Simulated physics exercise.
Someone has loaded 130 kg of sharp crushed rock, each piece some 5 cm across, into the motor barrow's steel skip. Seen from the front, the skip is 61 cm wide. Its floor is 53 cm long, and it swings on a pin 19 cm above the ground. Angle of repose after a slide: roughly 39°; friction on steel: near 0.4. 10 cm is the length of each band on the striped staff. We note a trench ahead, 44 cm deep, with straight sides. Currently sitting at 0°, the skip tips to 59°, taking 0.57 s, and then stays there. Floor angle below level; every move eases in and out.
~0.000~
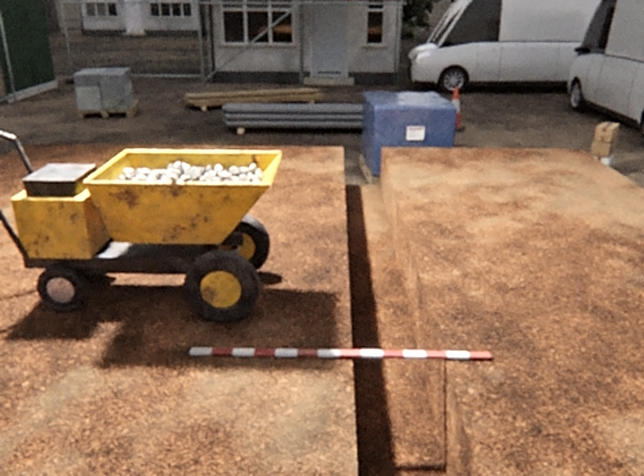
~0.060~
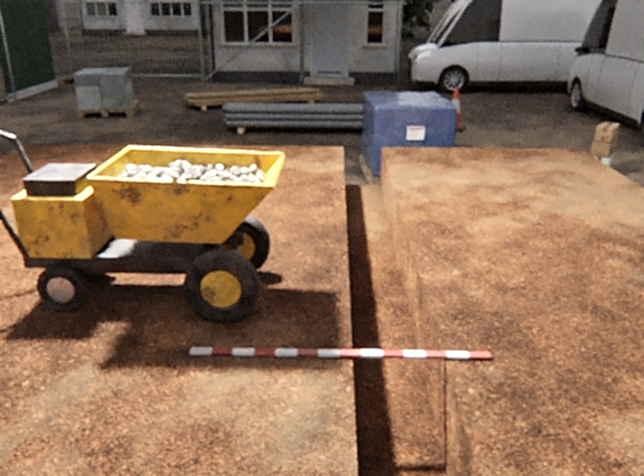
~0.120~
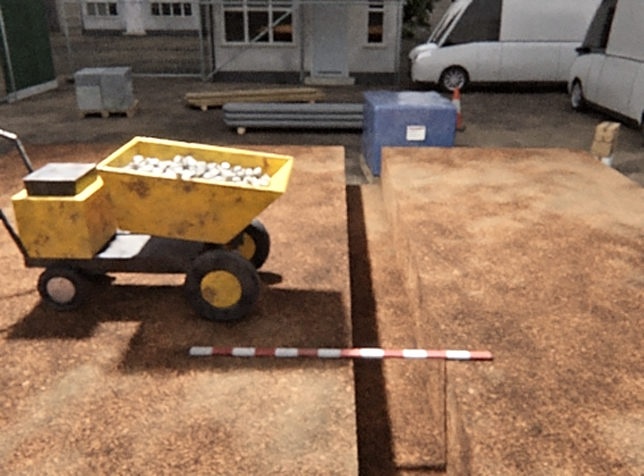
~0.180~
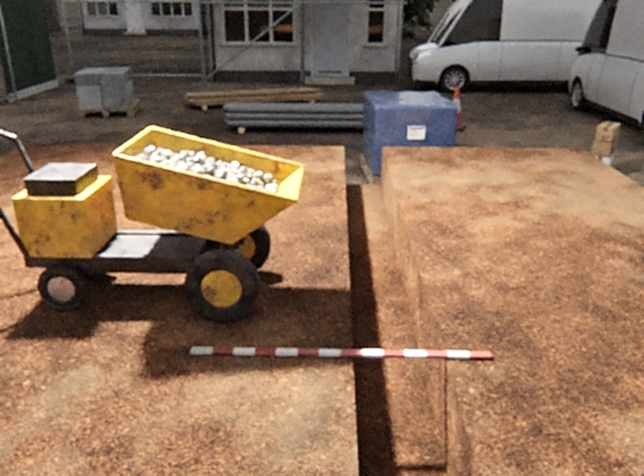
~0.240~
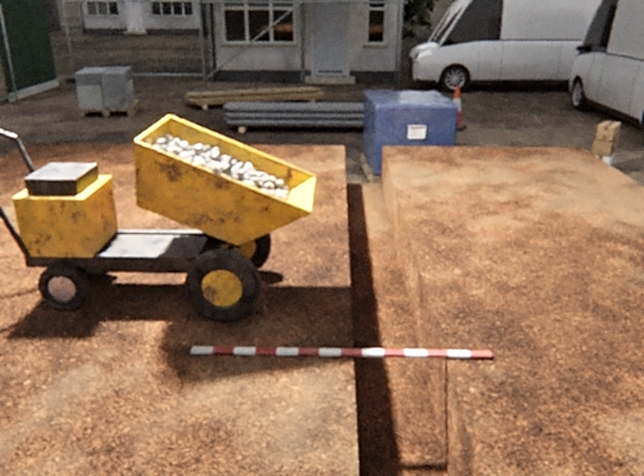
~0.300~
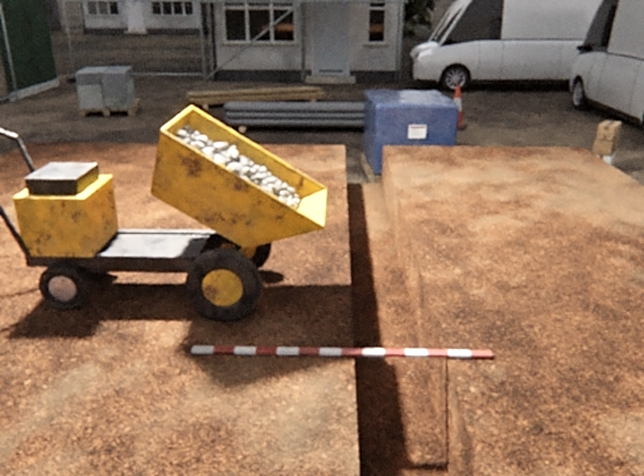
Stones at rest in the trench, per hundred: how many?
Approx. 49 %.
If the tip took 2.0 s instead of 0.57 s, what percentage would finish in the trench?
That works out at about 30 in a hundred.
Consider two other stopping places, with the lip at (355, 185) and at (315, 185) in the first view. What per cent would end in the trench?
Around 10 and then 35 percent.
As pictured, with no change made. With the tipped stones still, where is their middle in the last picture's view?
Near (396, 357).
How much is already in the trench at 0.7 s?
At that moment: Approx. 5 %.
After 0.4 s the floor is at 50°; 100 % in the skip; the foremost stones are at (317, 237).
After 0.7 s the floor is at 59°; 93 % in the skip, 1 % short of the trench, 6 % in the trench; the foremost stones are at (391, 293).
After 1.0 s the floor is at 59°; 61 % in the skip, 1 % short of the trench, 38 % in the trench; the foremost stones are at (446, 314).
After 3.0 s the floor is at 59°; 50 % in the skip, 49 % in the trench; the foremost stones are at (470, 325).
